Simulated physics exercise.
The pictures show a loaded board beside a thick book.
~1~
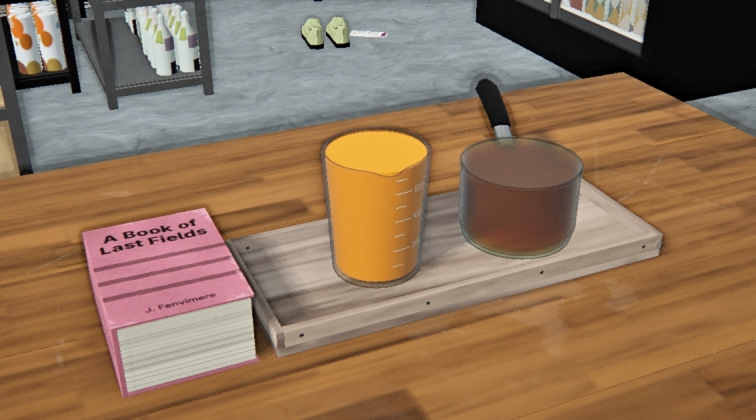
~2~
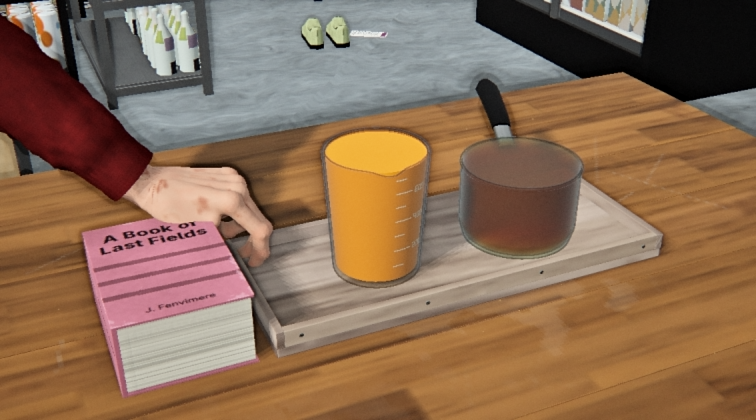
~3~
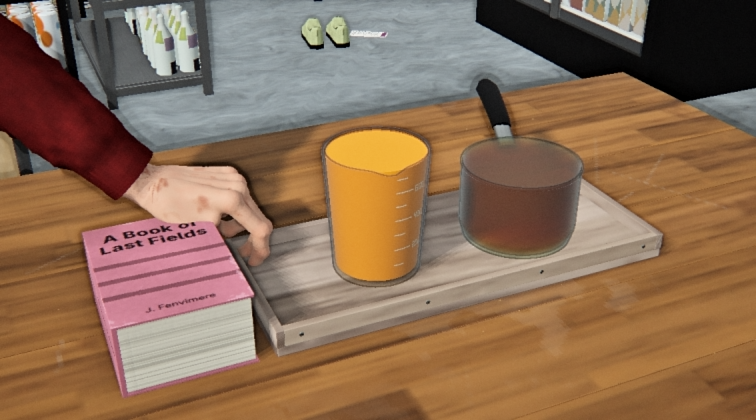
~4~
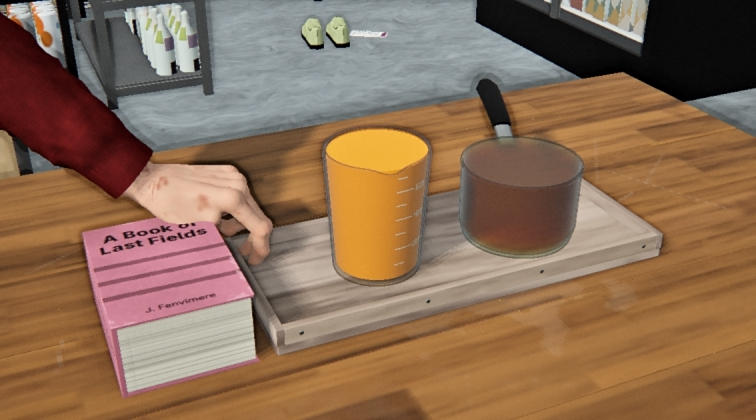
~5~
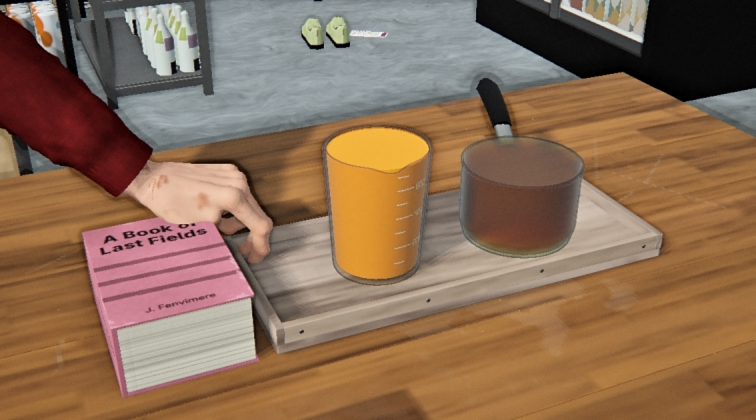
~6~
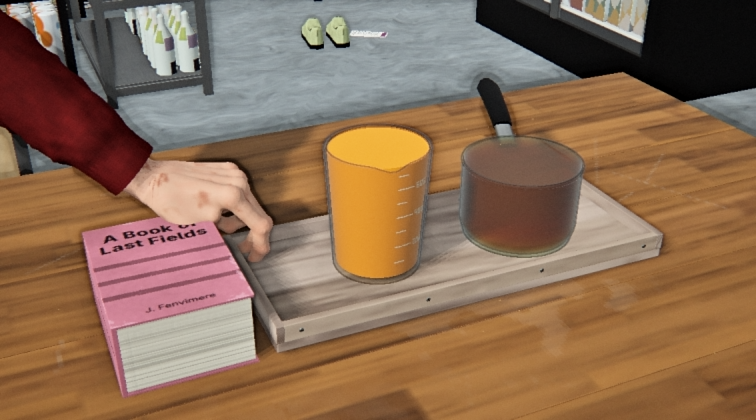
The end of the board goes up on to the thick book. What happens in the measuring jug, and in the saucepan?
The measuring jug spills and the saucepan spills.
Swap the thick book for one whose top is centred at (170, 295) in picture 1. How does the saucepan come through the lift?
My call: Leaks.
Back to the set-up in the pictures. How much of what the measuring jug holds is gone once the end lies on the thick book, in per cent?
I make it 4 per cent.
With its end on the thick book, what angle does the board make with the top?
At 11° or so.
Next, the board slopes by about 6°; measuring jug, its rim is dry; saucepan, it has slopped over.
After that, the board slopes by about 12°; measuring jug, it has slopped over; saucepan, it has slopped over.
Finally, the board slopes by about 11°, resting on the thick book; measuring jug, it has slopped over; saucepan, it has slopped over.
